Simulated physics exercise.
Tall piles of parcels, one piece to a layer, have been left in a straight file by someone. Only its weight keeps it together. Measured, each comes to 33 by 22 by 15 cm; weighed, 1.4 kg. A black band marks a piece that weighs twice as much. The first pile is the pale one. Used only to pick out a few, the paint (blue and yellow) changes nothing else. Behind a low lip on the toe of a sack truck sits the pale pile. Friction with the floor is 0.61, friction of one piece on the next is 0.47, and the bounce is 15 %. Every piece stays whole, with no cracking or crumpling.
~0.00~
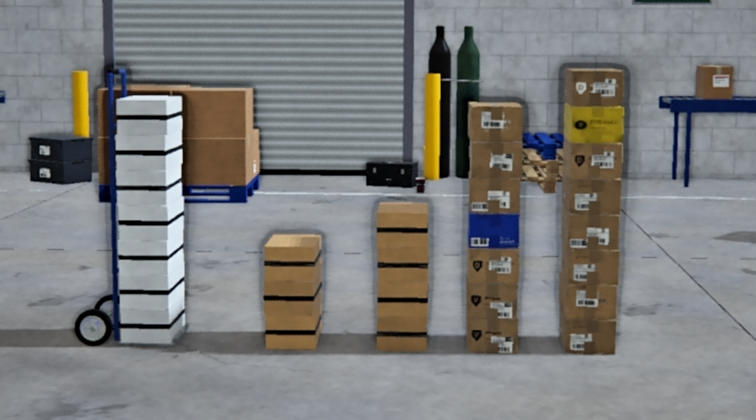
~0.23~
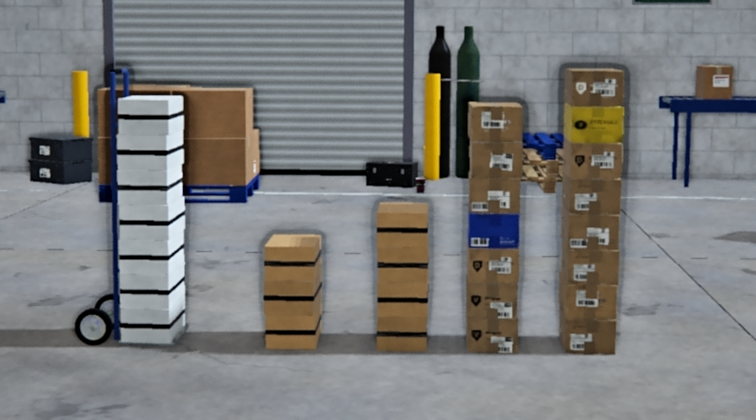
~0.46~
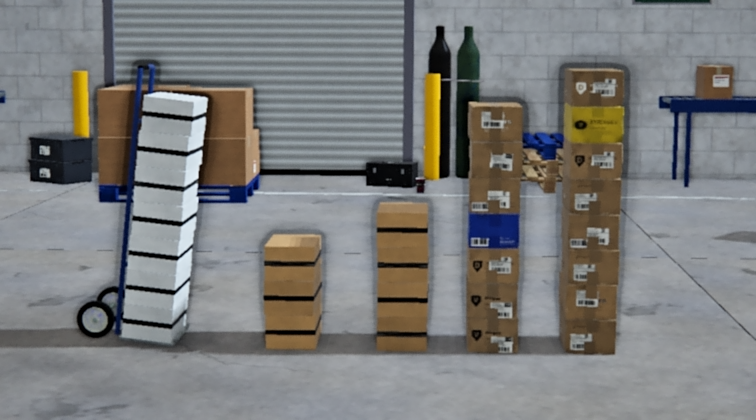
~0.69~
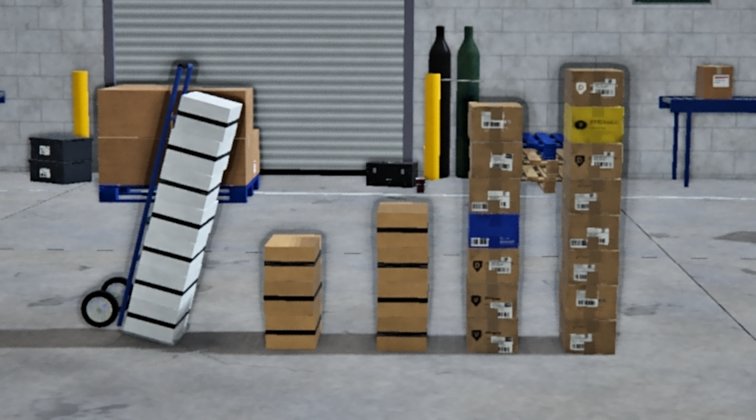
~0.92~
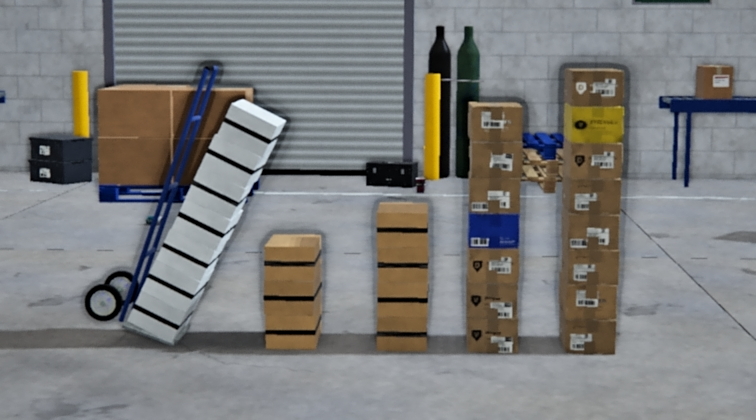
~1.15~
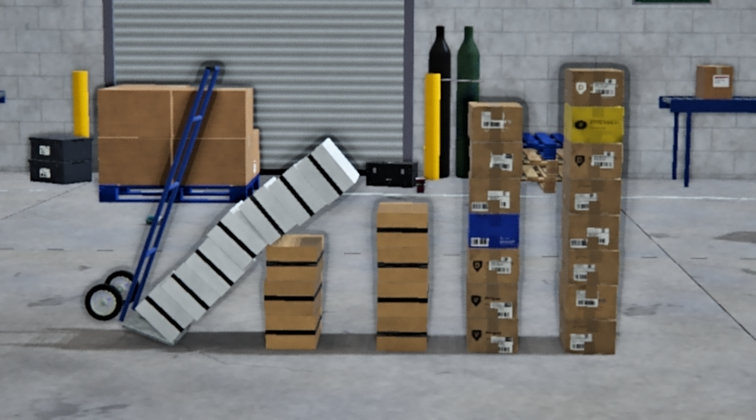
Warehouse floor with a blue hand truck tilting right, its strapped white stack leaning away over shorter brown piles standing still.
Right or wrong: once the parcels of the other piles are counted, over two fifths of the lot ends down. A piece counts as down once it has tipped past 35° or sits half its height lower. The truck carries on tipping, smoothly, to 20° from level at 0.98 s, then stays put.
Wrong.
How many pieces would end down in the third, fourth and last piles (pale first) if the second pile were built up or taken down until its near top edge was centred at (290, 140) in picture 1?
You'd get third 2, fourth 6 and last 8.
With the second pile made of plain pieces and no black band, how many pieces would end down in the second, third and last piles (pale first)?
Down at the end: Second pile 0, third pile 0, last pile 0.
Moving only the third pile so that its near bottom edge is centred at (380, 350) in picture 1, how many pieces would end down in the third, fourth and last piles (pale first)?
Down counts: Third 1, fourth 0, last 0.
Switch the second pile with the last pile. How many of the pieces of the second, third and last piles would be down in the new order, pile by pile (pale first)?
Second 8, third 3, last 3.
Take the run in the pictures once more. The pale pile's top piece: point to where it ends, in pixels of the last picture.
It should be centred near (360, 277) in the final frame.
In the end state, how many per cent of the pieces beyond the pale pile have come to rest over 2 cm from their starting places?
The shifted ones make up 25 per cent.
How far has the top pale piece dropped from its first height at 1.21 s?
30 cm lower.
After 1.21 s, 7 of the pale pile down; none of the 22 other parcels down, 1 disturbed.
After 1.32 s, 7 of the pale pile down; none of the 22 other parcels down, 3 disturbed.
After 1.46 s, 7 of the pale pile down; none of the 22 other parcels down, 6 disturbed.
After 1.78 s, 7 of the pale pile down; none of the 22 other parcels down, 5 disturbed.
In the end (2.6 s), 7 of the pale pile down; none of the 22 other parcels down, 5 disturbed; blue parcel unmoved; yellow parcel unmoved. That is 0 per cent. From the last view, middles, blue parcel near (494, 226), yellow parcel near (593, 123).
